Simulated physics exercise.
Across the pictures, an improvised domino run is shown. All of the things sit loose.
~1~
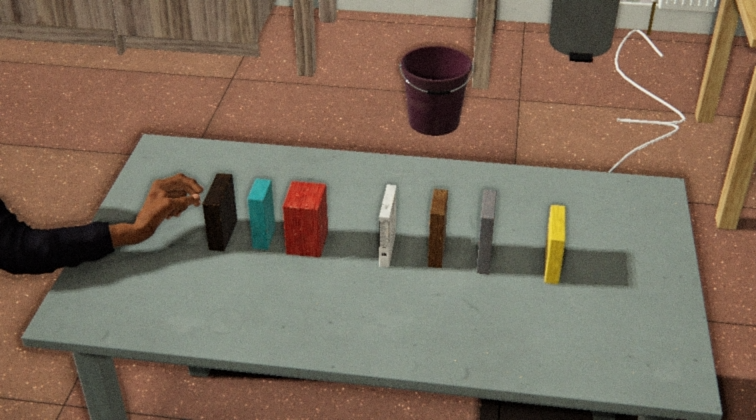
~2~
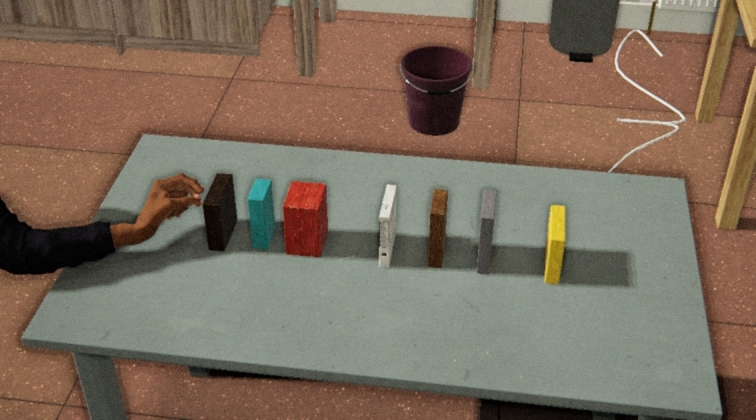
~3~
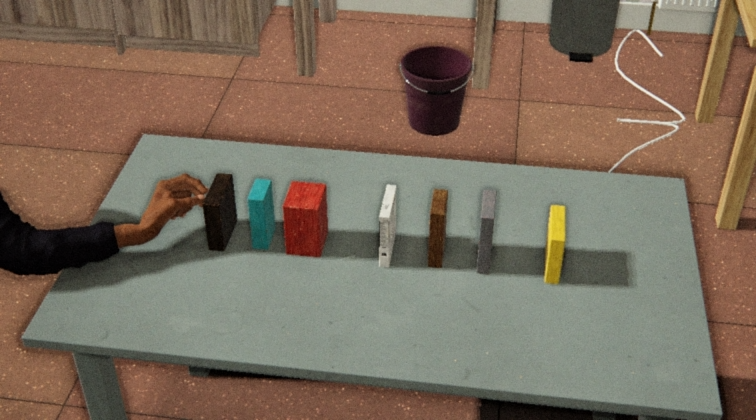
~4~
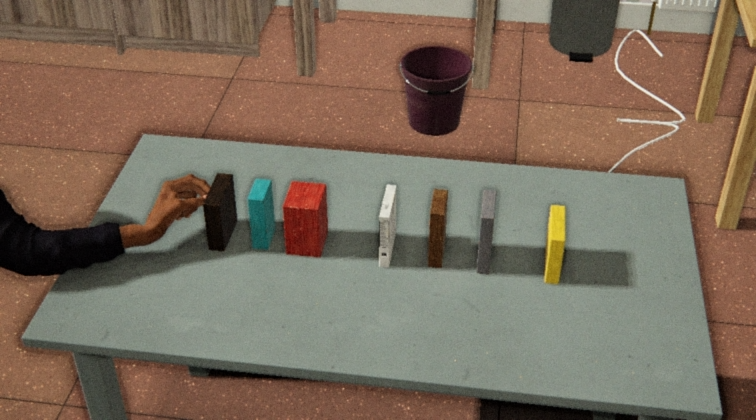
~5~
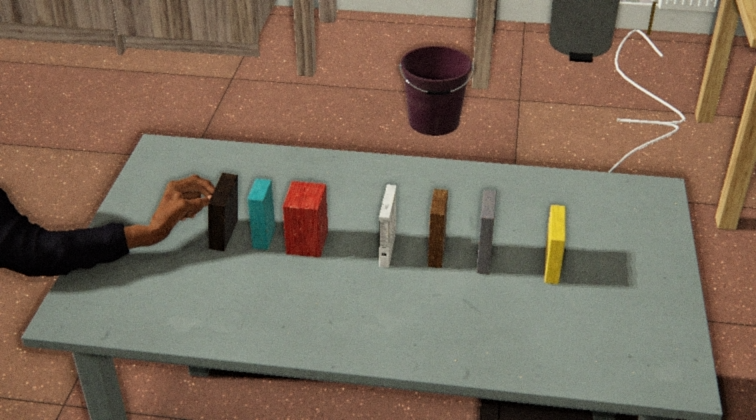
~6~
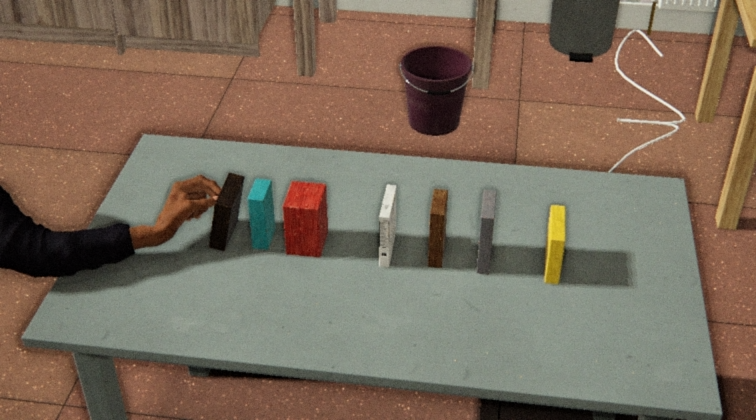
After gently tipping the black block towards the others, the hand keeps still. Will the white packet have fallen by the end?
No, it will stand firm.
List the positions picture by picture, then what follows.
In the first picture, white packet (388, 226); red block (306, 220).
In the second picture, turquoise board (262, 215); brown block (438, 229).
In the third picture, red block (306, 220); grey block (487, 232).
In the fourth picture, turquoise board (262, 215); brown block (438, 229).
In the fifth picture, black block 6° over; red block (306, 220); grey block (487, 232).
In the sixth picture, black block 12° over; white packet (388, 226); turquoise board (262, 215).
Then, 0.20 s on from there, black block 27° over.
Then, 0.30 s on from there, black block 32° over; turquoise board turned 6° from how it was put.
Then, 0.50 s on from there, black block 42° over; turquoise board turned 17° from how it was put.
In the end, left askew, turquoise board; the other 4 unmoved. At the end, from the last picture's camera, white packet near (388, 226).
